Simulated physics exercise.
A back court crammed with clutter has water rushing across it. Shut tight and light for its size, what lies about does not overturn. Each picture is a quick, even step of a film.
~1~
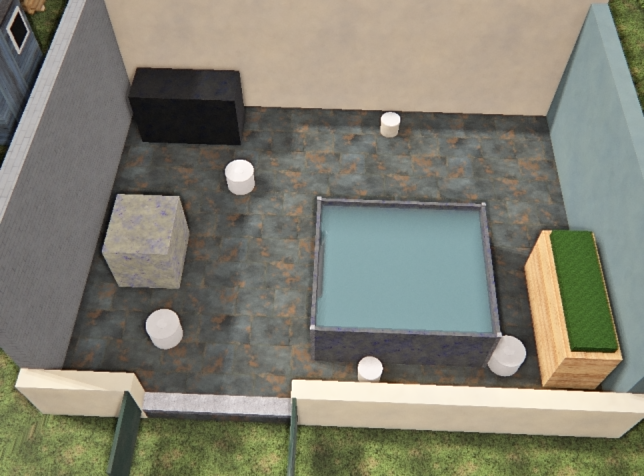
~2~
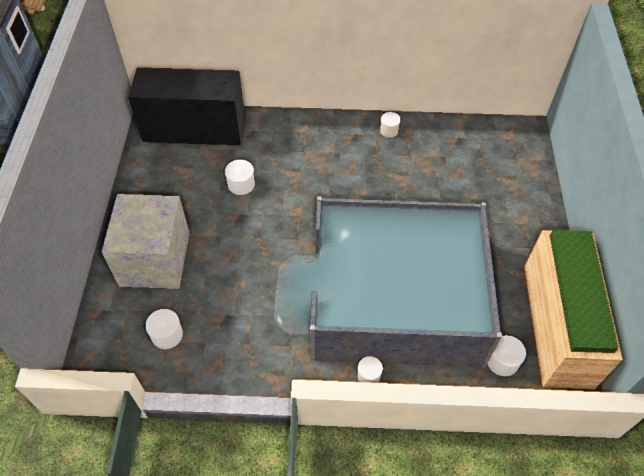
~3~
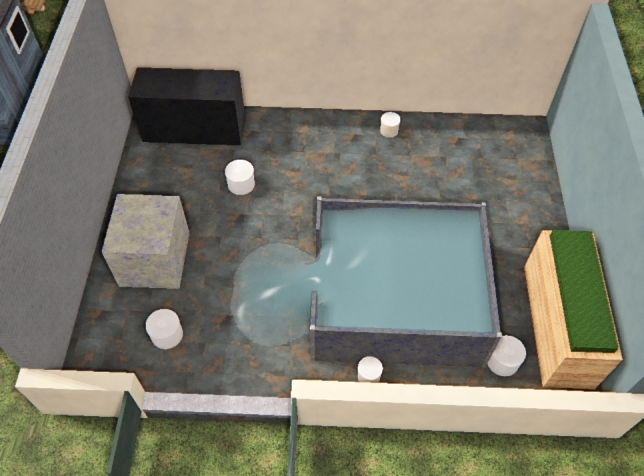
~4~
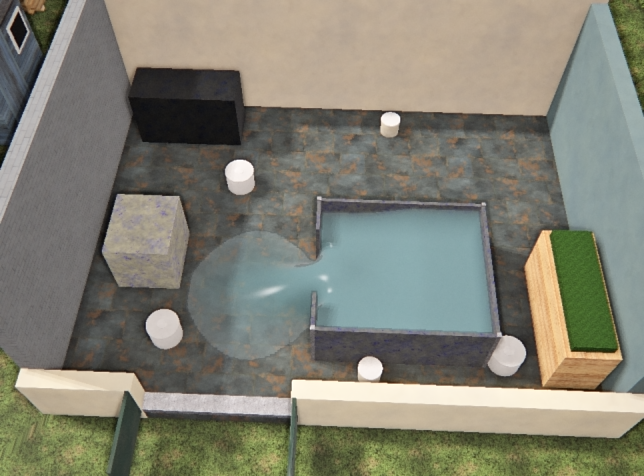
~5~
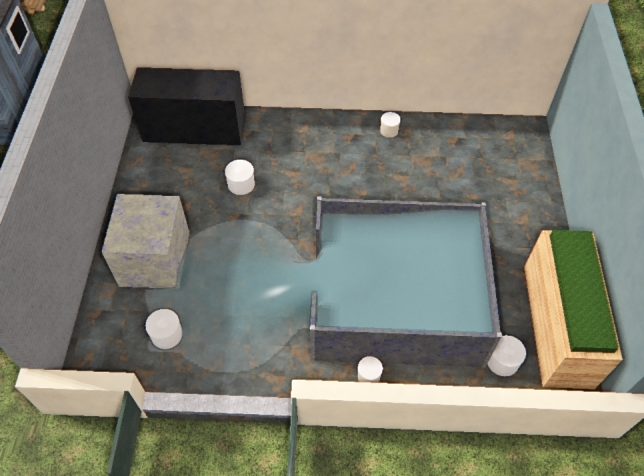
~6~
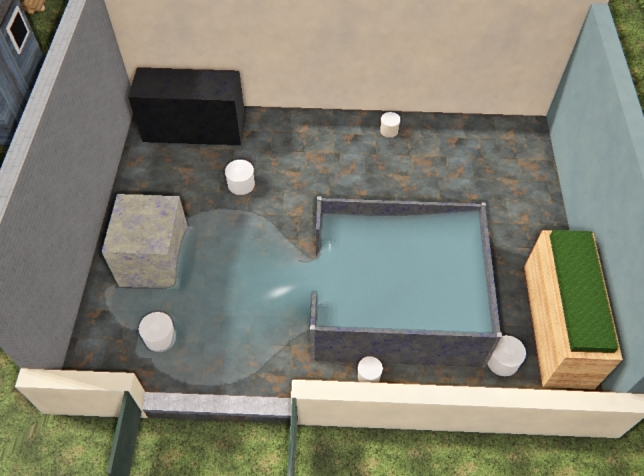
Water pours through a gap in the left side of a raised rectangular pool and spreads in a widening, see-through sheet over the dark tiled floor of a walled court, seen from high above by a still camera. A black block, a grey stone block, a wooden box topped with green and five small white cylinders stand around. The sheet reaches the stone block and the lower-left cylinder, which shifts slightly left.
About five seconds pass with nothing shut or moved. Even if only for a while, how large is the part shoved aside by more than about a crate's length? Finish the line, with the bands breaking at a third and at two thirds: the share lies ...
The share lies between a third and two thirds.
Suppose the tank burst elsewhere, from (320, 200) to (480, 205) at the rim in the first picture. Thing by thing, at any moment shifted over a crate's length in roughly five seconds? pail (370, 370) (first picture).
I'd say it never gets that far.
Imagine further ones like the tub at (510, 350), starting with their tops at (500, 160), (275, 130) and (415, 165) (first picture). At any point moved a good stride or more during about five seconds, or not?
Stays put, displaced, stays put.
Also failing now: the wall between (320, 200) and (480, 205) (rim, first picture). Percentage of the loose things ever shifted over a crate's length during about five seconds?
Roughly 80 %.
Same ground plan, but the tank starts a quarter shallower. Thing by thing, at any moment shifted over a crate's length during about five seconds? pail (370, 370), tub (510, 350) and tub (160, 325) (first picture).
Taking them as listed - a shorter distance for the first, a shorter distance for the second, the full distance for the third.
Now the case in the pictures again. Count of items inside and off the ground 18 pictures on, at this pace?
1 in total.
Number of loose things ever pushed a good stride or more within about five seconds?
The total here is 2.
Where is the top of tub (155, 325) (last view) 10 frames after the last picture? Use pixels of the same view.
Approximately at pixel (66, 351).
A moment on, 1 of 5 are well off their spots; 0 afloat.
Next, 1 of 5 are well off their spots; 1 afloat.
Later, 2 of 5 are well off their spots; 1 afloat.
In the end, 2 of 5 are well off their spots, and 2 have been at some point; 2 afloat.
